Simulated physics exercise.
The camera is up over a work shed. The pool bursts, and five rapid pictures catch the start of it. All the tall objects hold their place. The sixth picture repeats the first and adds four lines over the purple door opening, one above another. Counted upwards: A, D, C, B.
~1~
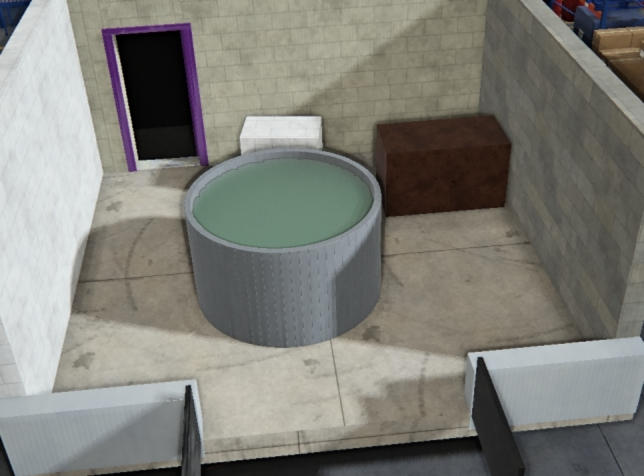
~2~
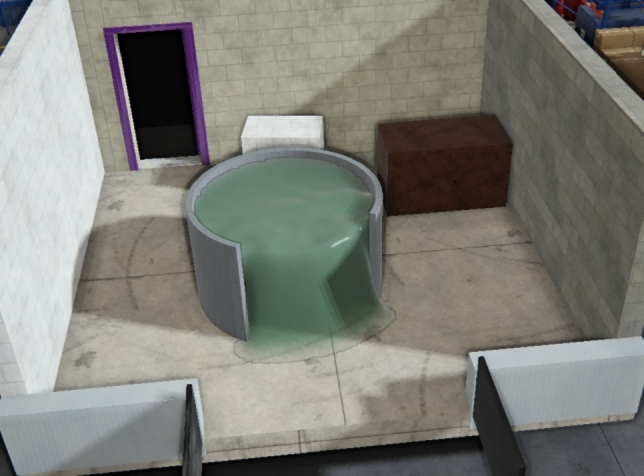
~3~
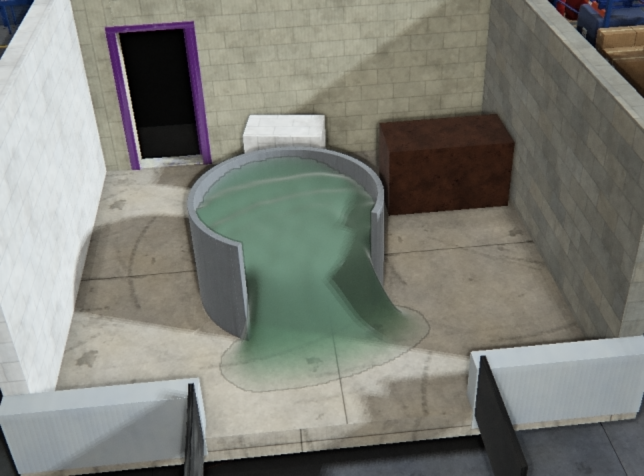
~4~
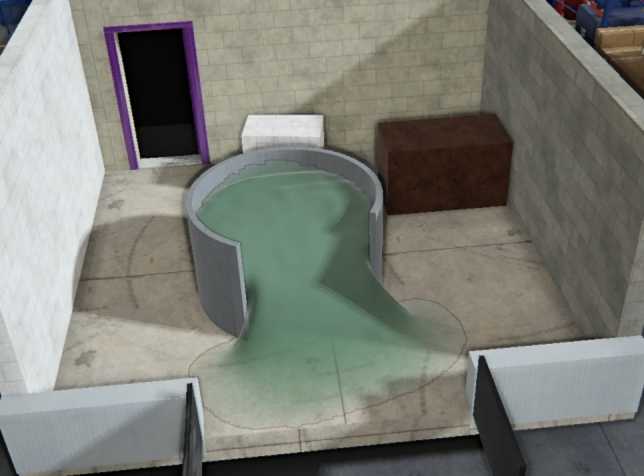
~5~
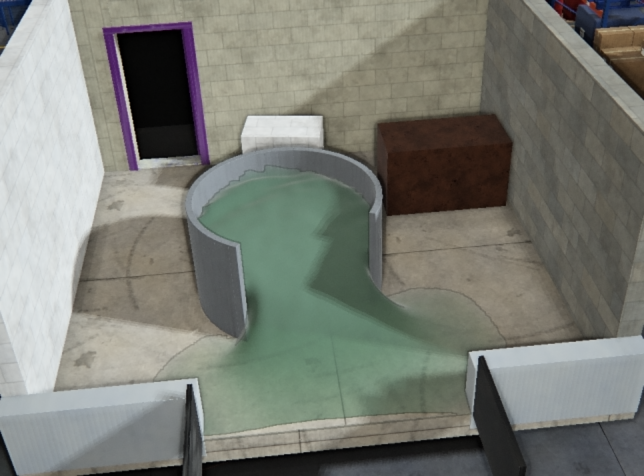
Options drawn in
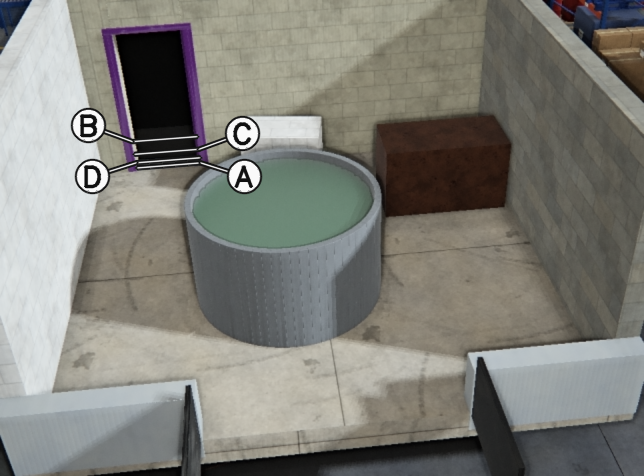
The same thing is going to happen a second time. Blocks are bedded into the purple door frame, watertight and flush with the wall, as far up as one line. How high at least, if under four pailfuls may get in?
Use line A.
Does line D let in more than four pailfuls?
No, not at all.
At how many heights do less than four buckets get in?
All of the four.
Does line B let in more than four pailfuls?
No.
In white, A at (169, 165); B at (164, 139); C at (166, 151); D at (168, 160); from the bottom up A, D, C, B.
For line A, nothing gets over.
For line B, nothing gets over.
For line C, nothing gets over.
For line D, nothing gets over.
